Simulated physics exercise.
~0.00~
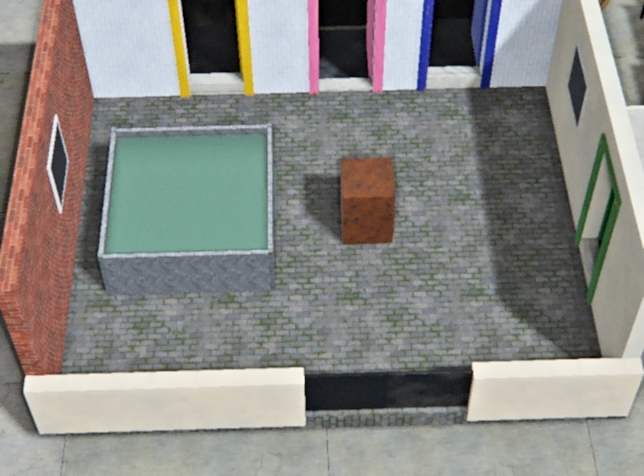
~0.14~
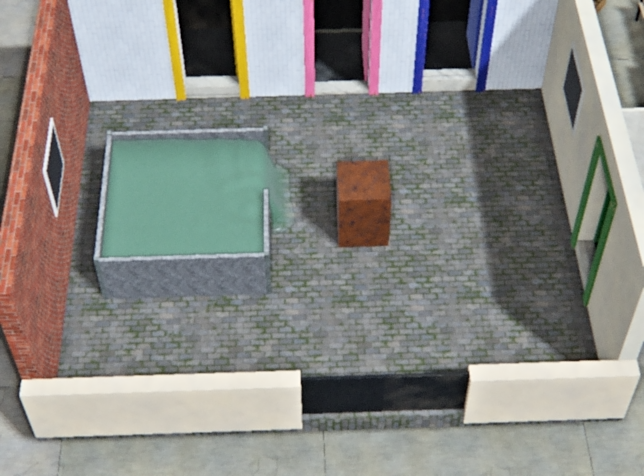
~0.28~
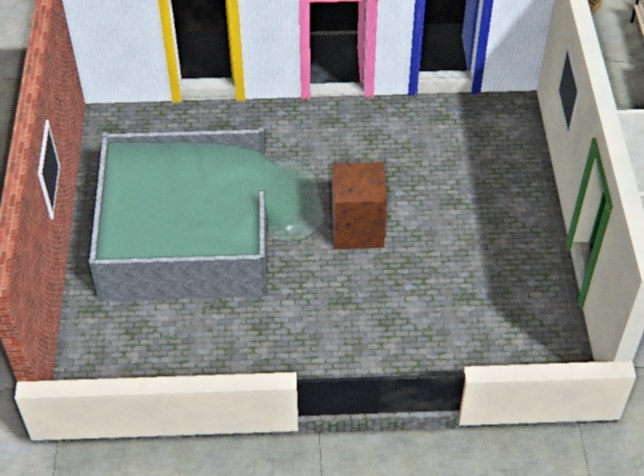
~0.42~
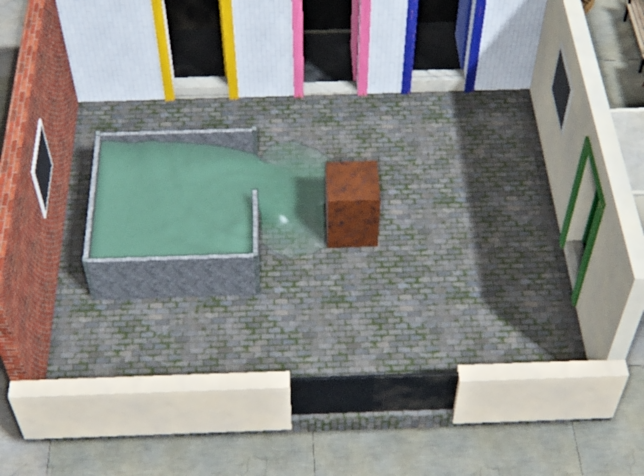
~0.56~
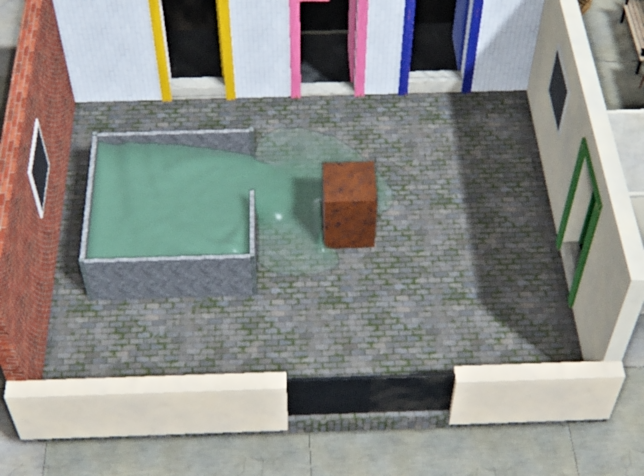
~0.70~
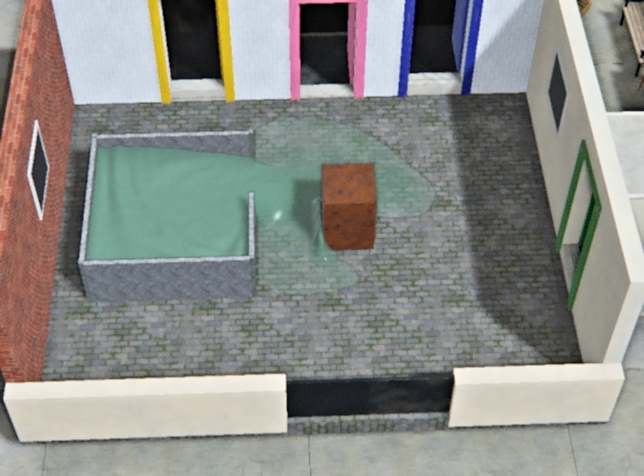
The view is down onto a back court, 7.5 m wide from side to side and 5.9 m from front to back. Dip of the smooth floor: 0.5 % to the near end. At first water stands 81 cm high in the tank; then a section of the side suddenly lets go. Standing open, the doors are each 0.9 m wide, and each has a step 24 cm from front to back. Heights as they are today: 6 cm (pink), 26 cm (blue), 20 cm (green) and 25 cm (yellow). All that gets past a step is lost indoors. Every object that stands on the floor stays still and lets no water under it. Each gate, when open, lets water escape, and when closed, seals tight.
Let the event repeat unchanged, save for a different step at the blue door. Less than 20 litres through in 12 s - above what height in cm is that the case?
Above about 22 cm.
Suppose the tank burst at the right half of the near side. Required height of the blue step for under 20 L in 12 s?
A minimum of about 12.5 cm.
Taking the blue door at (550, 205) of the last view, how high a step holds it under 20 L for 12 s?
Around 22 cm would do it.
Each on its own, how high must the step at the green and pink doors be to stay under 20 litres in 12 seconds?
You'd want some 9.0 cm at green and some 13.0 cm at pink.
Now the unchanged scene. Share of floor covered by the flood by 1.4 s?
I'd say near 40 percent.
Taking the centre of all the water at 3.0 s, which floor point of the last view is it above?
I'd say around (300, 214).
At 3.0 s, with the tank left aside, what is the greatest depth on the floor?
Up to some 42 centimetres, I'd say.
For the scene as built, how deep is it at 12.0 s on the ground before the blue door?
Lab note: Depth approx. 8.5 cm.
After 1.4 s water covers 40 % of the floor, deepest (47 cm) near (263, 196); 3 cm at the blue door, 0 litres in over its 26 cm step.
After 3.0 s water covers 55 % of the floor, deepest (42 cm) near (467, 99); 22 cm at the blue door, 0 litres in over its 26 cm step.
After 12.0 s water covers 100 % of the floor, deepest (20 cm) near (38, 416); 8 cm at the blue door, 8 litres in over its 26 cm step.
At the blue door as built, the water arrived by 1.4 s and peaked near 29 cm at 3.6 s.
Run again over the same 12 s with other heights there, 40 litres in over 19 cm, 9 litres over 25.5 cm. The limit of 20 litres is kept from about 22 cm up.
